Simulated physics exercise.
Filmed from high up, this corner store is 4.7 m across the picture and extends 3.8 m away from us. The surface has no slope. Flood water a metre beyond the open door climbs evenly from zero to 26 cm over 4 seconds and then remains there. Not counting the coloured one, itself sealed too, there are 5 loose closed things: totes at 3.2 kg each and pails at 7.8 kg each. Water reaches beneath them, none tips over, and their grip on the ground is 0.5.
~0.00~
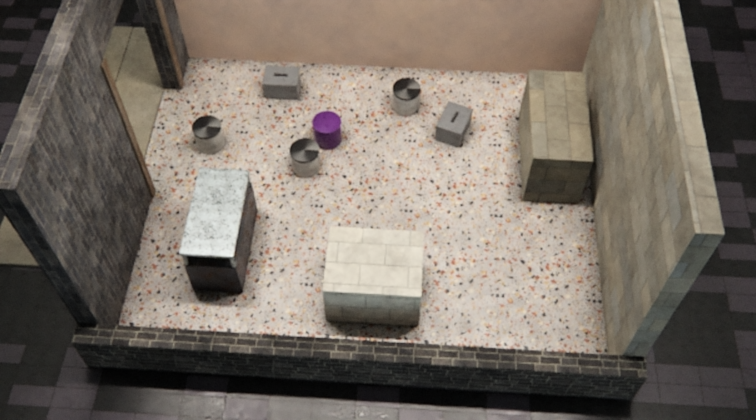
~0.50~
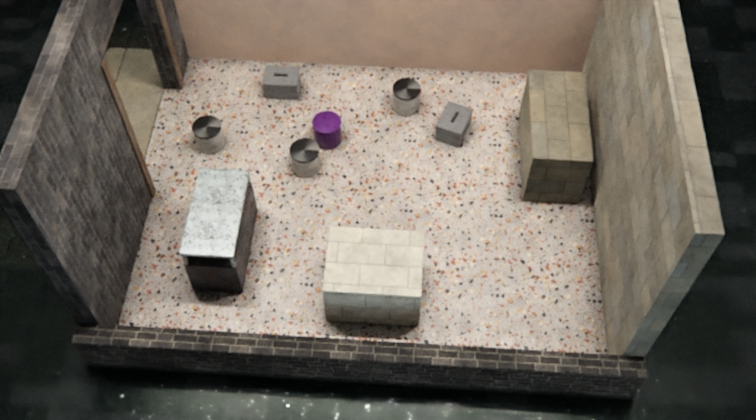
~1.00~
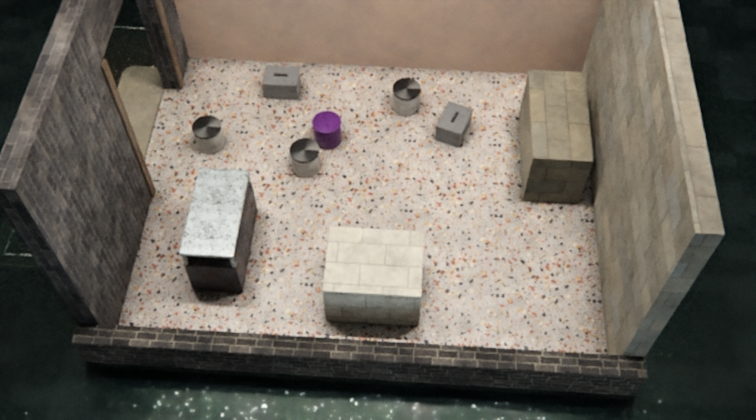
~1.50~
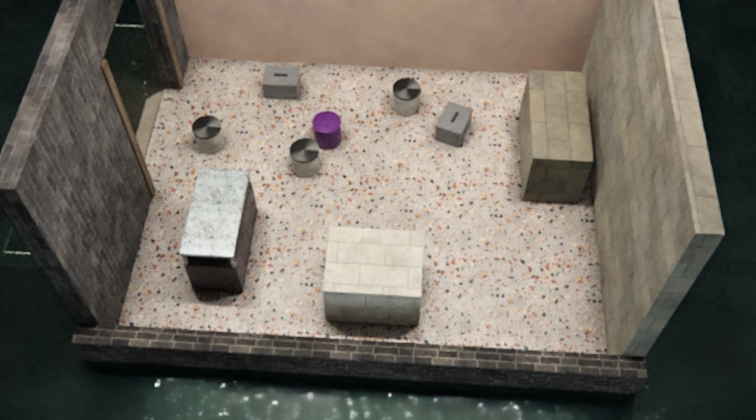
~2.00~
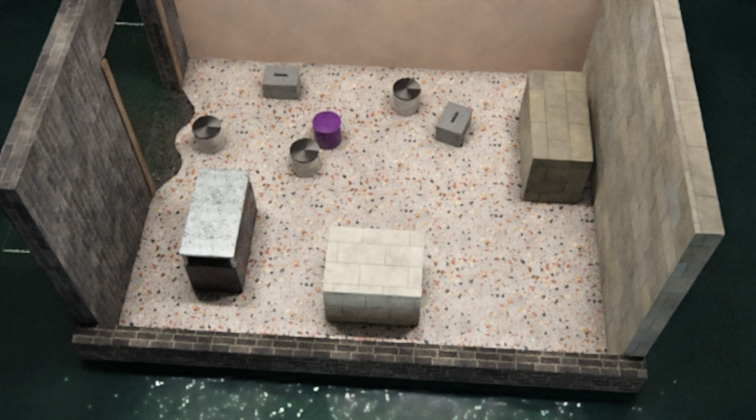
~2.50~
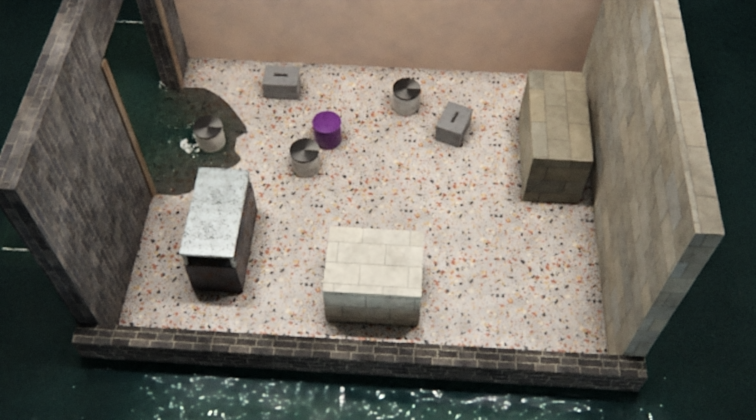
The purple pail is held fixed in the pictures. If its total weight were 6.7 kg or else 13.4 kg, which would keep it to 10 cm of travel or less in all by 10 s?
It looks like no mass offered suffices.
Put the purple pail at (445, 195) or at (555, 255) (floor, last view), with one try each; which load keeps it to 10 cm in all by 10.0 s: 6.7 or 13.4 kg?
Going in order: Neither weight works, neither weight works.
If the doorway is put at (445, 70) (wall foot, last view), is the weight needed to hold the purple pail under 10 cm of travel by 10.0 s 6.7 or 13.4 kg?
With that change, you need the heavier one.
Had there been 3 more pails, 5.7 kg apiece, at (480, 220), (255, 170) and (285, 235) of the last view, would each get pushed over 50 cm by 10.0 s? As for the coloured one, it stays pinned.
Result, in order - exceeds it; exceeds it; falls shy.
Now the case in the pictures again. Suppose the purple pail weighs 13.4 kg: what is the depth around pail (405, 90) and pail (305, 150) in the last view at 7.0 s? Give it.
I'd put it at 11 cm and 4 cm respectively.
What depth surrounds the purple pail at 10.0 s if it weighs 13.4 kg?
Close to 16 cm deep.
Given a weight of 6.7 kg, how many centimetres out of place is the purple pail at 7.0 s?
Close to 150 centimetres.
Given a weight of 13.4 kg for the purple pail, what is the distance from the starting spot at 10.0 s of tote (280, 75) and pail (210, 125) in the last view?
Shifts: 300 cm / 250 cm.
After 3.5 s the purple pail would be 0 cm from its start with 6.7 kg and 0 cm from its start with 13.4 kg; 2 cm of water round it then.
After 4.5 s the purple pail would be 12 cm from its start with 6.7 kg and 3 cm from its start with 13.4 kg; 5 cm of water round it then.
After 7.0 s the purple pail would be 169 cm from its start with 6.7 kg and 51 cm from its start with 13.4 kg; 9 cm of water round it then.
After 10.0 s the purple pail would be 290 cm from its start with 6.7 kg and 115 cm from its start with 13.4 kg; 16 cm of water round it then.
